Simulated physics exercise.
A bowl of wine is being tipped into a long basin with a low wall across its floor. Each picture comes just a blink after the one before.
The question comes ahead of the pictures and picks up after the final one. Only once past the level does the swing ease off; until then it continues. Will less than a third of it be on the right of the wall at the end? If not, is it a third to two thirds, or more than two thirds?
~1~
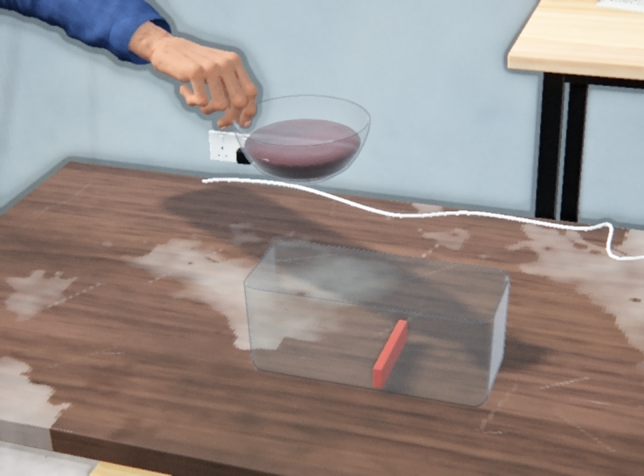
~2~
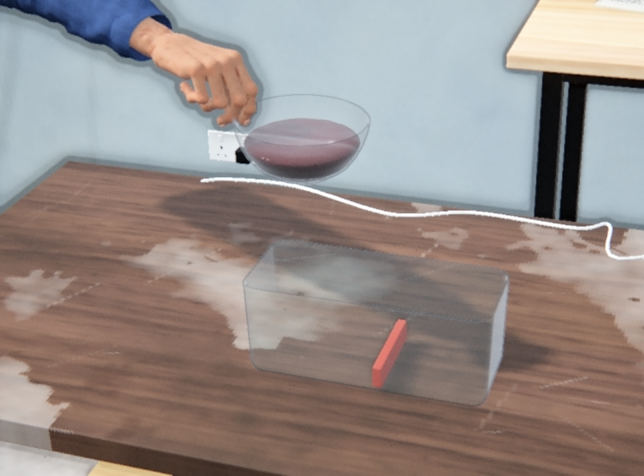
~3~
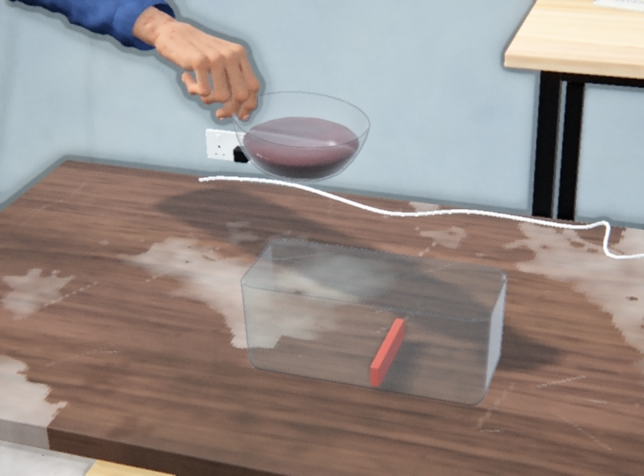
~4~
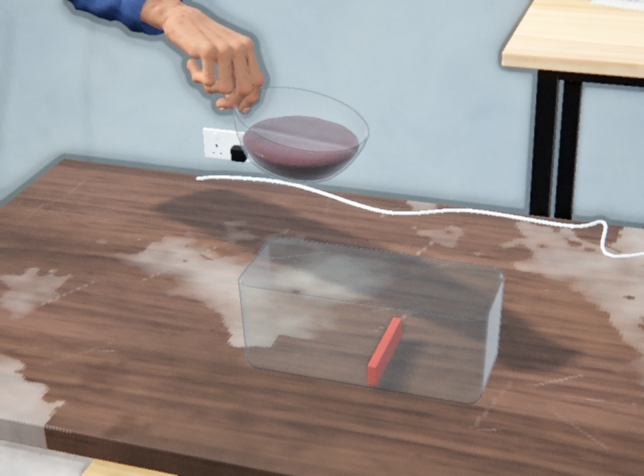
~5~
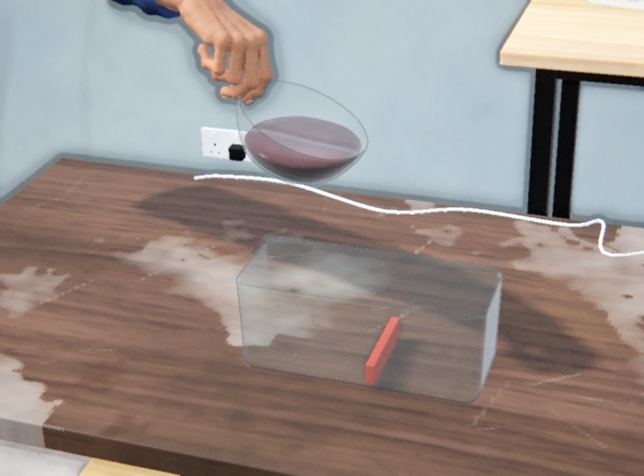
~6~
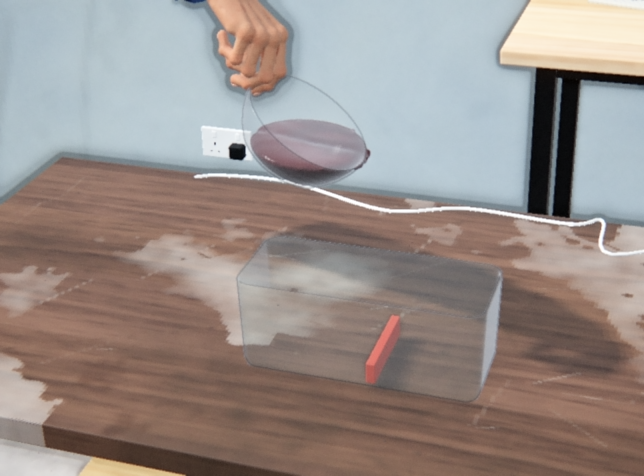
Midrange share.
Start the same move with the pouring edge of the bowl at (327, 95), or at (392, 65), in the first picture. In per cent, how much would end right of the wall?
Close to 25 in a hundred, and close to 60 in a hundred.
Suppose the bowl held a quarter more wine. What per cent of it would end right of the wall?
55 %.
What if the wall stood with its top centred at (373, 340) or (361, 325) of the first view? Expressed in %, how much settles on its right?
Around 75 per cent for the first, around 85 per cent for the second.
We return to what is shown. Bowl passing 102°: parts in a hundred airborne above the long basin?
That comes to near 35 percent.
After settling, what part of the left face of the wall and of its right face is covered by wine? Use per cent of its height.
About 30 per cent on the left and 60 per cent on the right.
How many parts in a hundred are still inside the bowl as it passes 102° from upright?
Some 5 per cent has not yet come out.
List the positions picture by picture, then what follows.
In the first picture, tilt 0°; pouring edge (367, 128); surface from (249, 133) to (360, 145); the long basin's rim runs from (259, 264) to (501, 298); the wall's top is at (391, 345).
In the second picture, tilt 2°; pouring edge (367, 129); surface from (249, 132) to (360, 145).
In the third picture, tilt 6°; pouring edge (366, 134); surface from (248, 129) to (359, 145).
In the fourth picture, tilt 14°; pouring edge (365, 141); surface from (248, 127) to (359, 148).
In the fifth picture, tilt 23°; pouring edge (364, 152); surface from (250, 127) to (362, 149).
In the sixth picture, tilt 35°; pouring edge (362, 164); surface from (255, 129) to (360, 153); 3 per cent is over the edge.
A moment on, the bowl is tipped right over and 4 per cent is still to pour, 5 is left of the wall and 56 right of it.
Next, the bowl is tipped right over and 0 per cent is still to pour, 35 is left of the wall and 62 right of it.
Then the bowl is tipped right over and 0 per cent is still to pour, 39 is left of the wall and 60 right of it.
Later the bowl is tipped right over and 0 per cent is still to pour, 39 is left of the wall and 60 right of it.
At rest 39 per cent lies left of the wall, 60 right of it and 2 outside.
